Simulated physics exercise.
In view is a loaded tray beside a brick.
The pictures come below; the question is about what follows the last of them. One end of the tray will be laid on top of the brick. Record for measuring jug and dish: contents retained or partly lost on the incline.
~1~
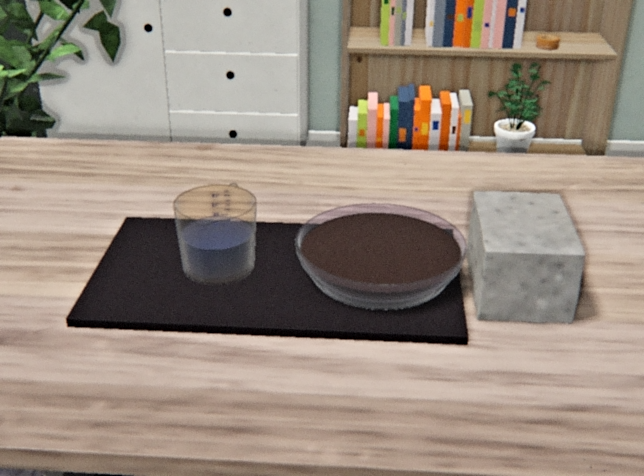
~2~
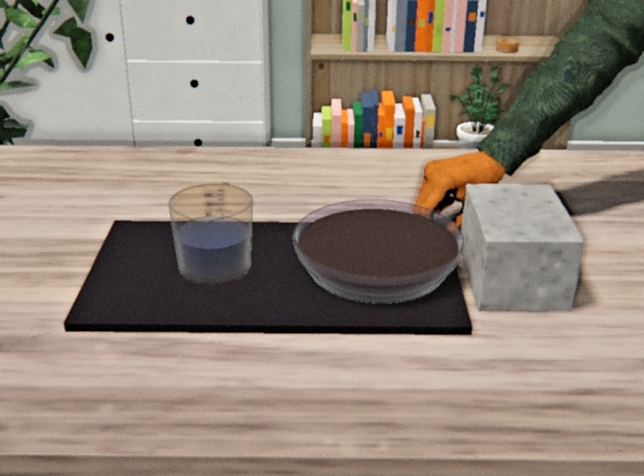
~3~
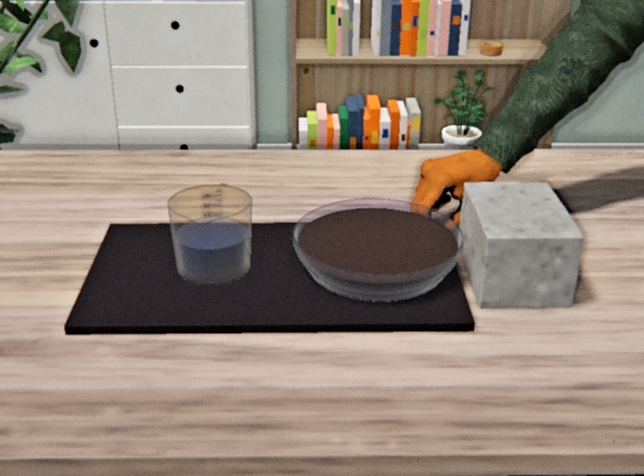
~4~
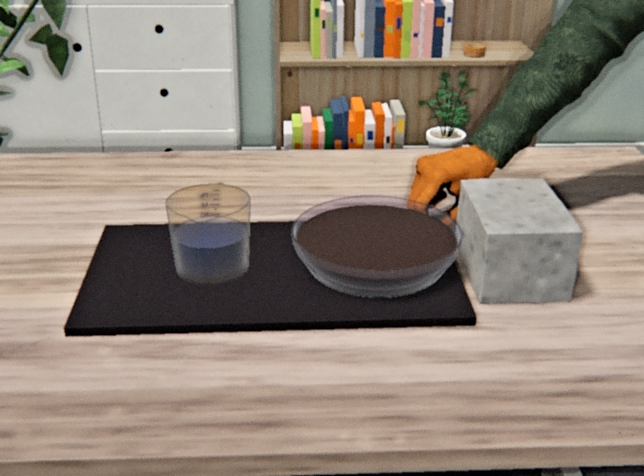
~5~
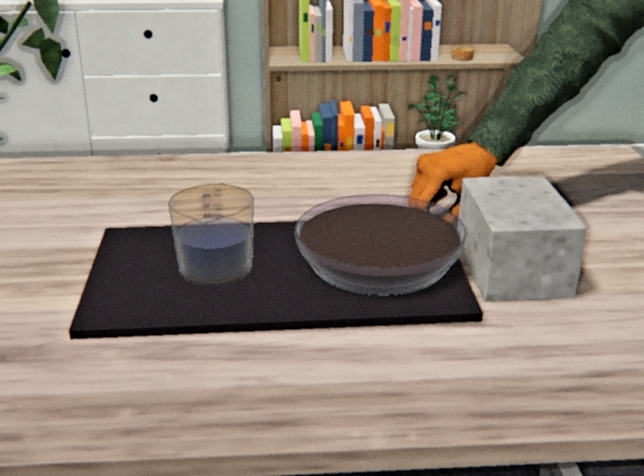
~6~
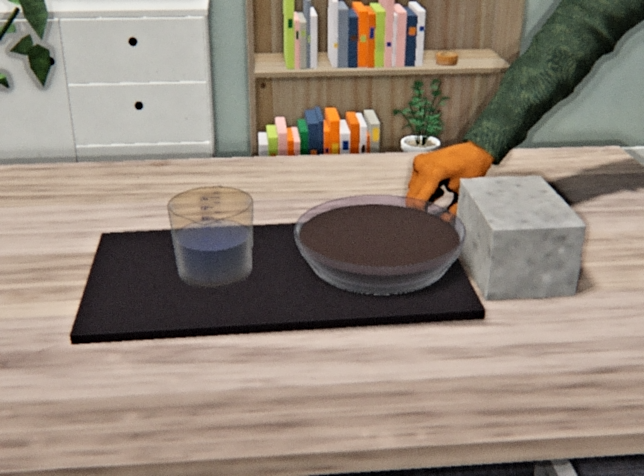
Measuring jug: Retains its contents, dish: Lets some out.
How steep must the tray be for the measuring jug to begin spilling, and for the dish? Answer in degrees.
Slope values: Around 45 degrees and around 8 degrees.
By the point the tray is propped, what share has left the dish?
That comes to 42 per cent, as I see it.
A moment on, the tray slopes by about 7°; measuring jug, all is still inside; dish, all is still inside.
Further on, the tray slopes by about 15°; measuring jug, all is still inside; dish, a puddle lies under it.
When it is over, the tray slopes by about 13°, resting on the brick; measuring jug, all is still inside; dish, a puddle lies under it.
